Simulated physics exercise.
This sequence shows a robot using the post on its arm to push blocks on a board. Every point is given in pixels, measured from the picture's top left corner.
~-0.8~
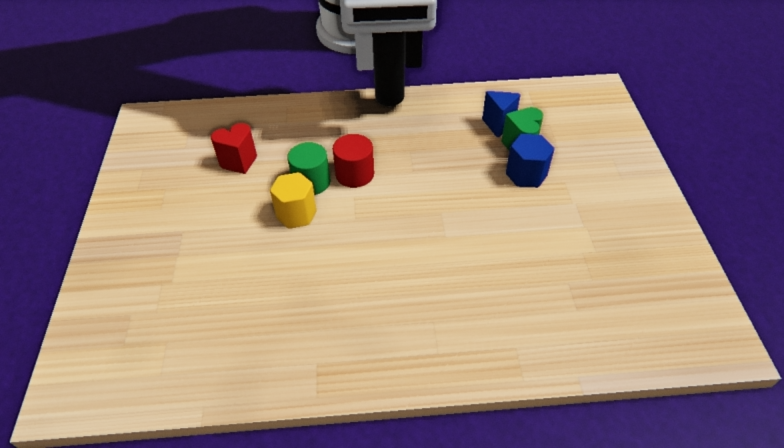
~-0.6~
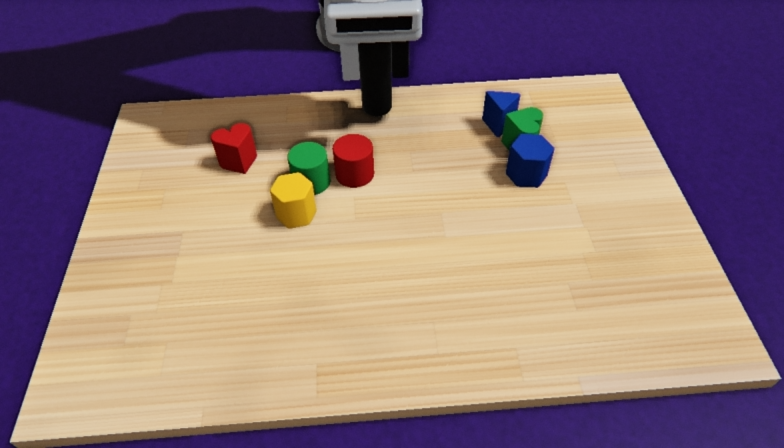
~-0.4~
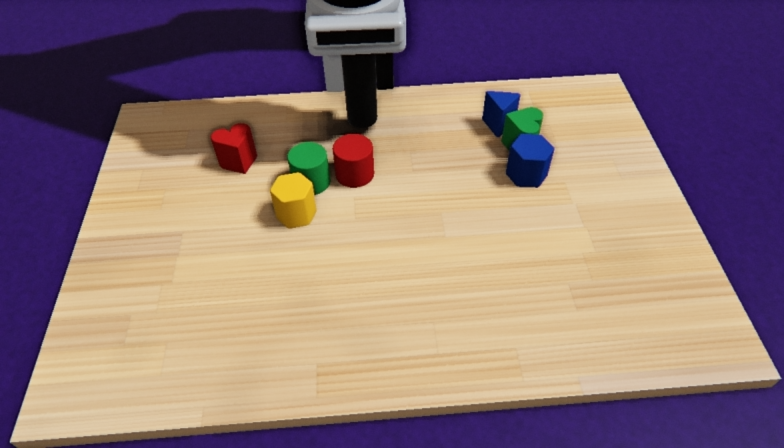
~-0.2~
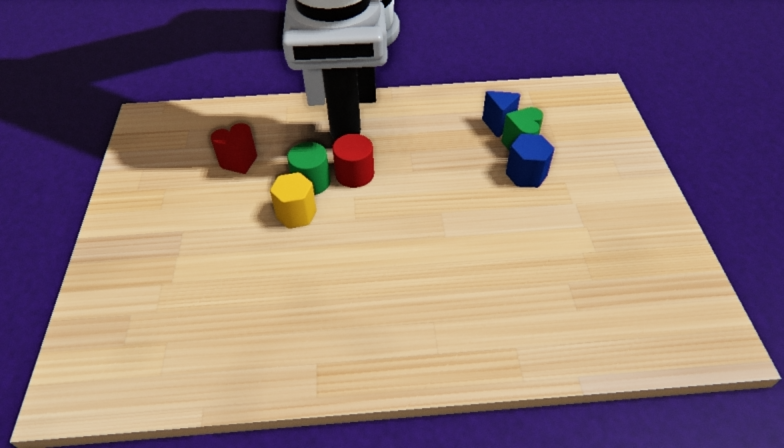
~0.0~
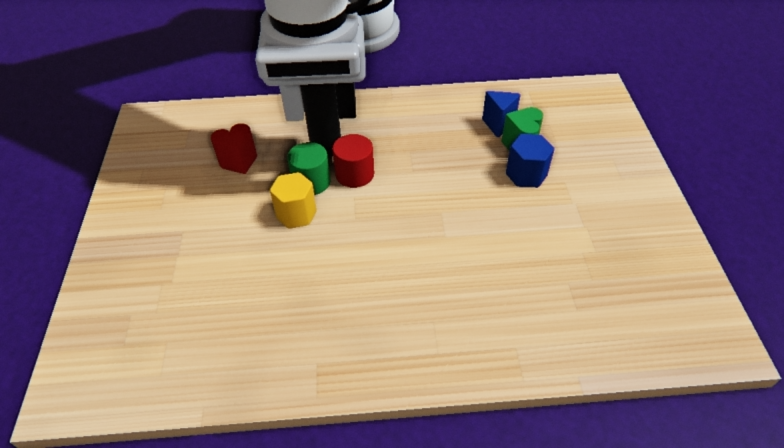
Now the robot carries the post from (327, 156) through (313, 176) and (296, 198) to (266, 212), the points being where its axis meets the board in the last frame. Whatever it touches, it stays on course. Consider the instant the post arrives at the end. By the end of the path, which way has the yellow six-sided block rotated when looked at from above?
Turns anticlockwise.
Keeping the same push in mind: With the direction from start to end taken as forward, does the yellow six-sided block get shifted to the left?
That would be a yes.
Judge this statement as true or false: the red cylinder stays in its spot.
That statement is accurate.
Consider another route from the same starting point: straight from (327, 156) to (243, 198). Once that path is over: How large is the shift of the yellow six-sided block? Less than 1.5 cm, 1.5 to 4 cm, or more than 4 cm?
The block shifts between 1.5 and 4 cm.
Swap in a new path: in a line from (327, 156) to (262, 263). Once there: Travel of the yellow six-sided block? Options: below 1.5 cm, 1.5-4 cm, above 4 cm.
Net shift: Above 4 cm.
What follows on the original path. One third of the way, post (312, 169); yellow six-sided block (281, 205); green cylinder (293, 174).
Two thirds of the way, post (295, 191); yellow six-sided block (269, 230), turned 30° anticlockwise; green cylinder (273, 198).
At the end, post (264, 205); yellow six-sided block (263, 243), turned 70° anticlockwise; green cylinder (247, 214); red cylinder not moved.
